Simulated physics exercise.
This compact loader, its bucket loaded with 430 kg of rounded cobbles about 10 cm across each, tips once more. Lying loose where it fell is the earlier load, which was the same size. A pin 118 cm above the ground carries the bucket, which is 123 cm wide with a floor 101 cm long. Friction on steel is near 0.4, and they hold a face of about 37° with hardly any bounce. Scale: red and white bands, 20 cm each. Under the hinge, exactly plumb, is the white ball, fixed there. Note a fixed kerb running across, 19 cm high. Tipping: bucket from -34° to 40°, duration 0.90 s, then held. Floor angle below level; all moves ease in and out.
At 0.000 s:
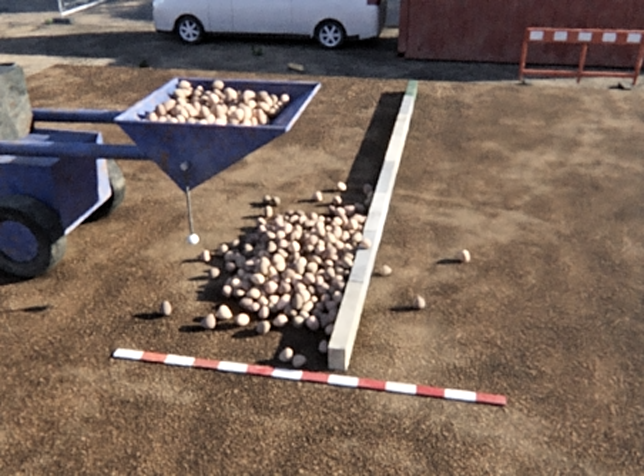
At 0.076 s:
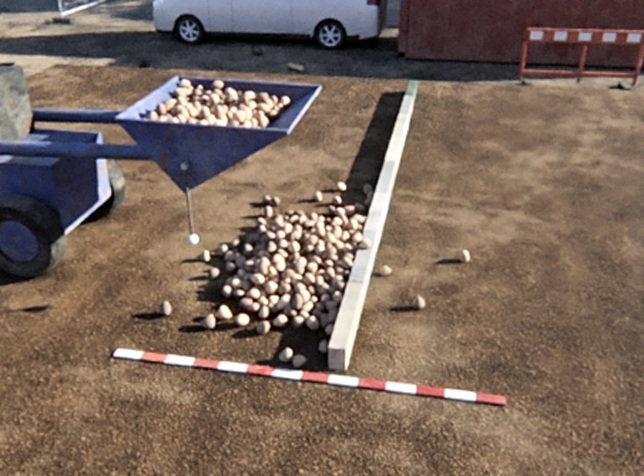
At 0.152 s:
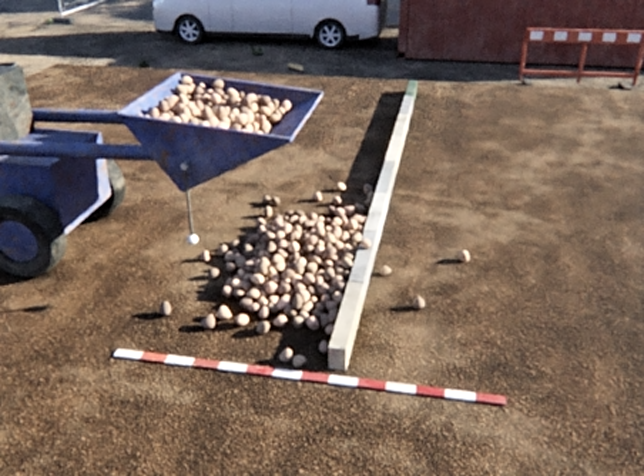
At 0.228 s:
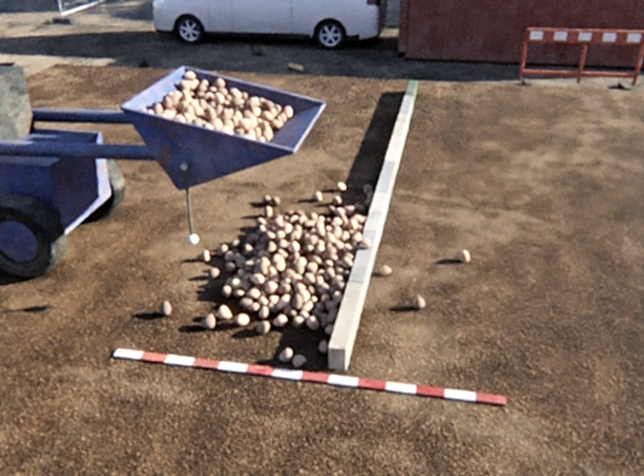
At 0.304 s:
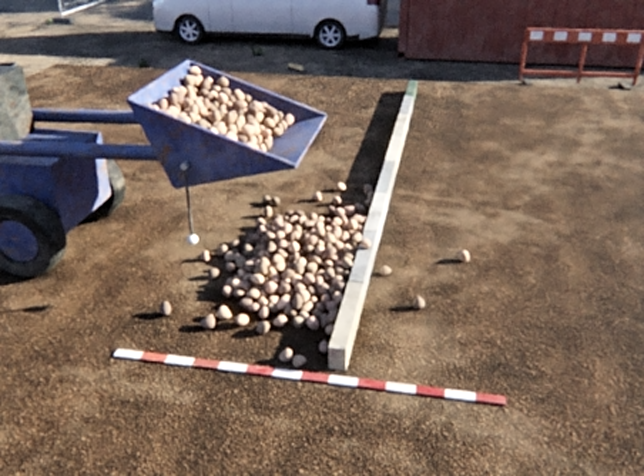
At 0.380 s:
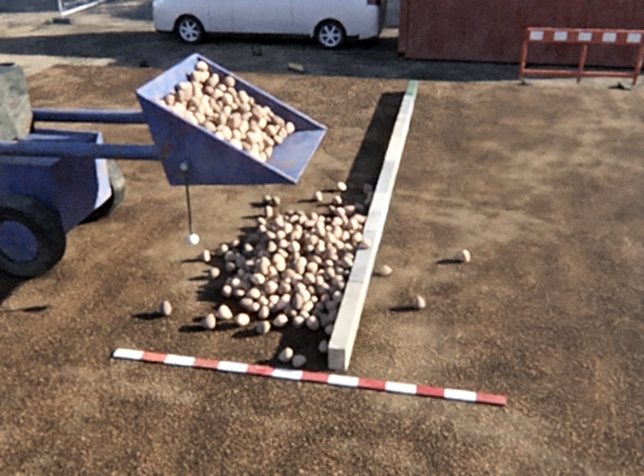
Blue loader bucket of rounded cobbles slowly tilting, its right lip lowering, beside a loose stone pile against a pale kerb.
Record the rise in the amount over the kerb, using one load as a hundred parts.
Rise: About 9 parts in every hundred.
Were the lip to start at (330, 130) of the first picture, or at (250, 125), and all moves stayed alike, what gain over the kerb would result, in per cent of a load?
About 40 per cent for the first, 0 per cent for the second.
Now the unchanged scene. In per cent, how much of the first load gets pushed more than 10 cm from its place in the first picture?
Close to 10 in a hundred of them.
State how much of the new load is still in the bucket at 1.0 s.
Held: Around 75 % of the load.
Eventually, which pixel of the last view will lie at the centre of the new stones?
Centre: Approx. (318, 247).
After 0.7 s the floor is at 29°; in per cent of one load, 100 in the bucket, 99 on this side of the kerb, 1 over the kerb; the foremost stones are at (380, 265).
After 1.0 s the floor is at 40°; in per cent of one load, 77 in the bucket, 122 on this side of the kerb, 1 over the kerb; the foremost stones are at (380, 265).
After 1.4 s the floor is at 40°; in per cent of one load, 18 in the bucket, 180 on this side of the kerb, 2 over the kerb; the foremost stones are at (401, 271).
After 4.2 s the floor is at 40°; in per cent of one load, 0 in the bucket, 190 on this side of the kerb, 10 over the kerb; the foremost stones are at (494, 280). Net gain over the kerb, 9.
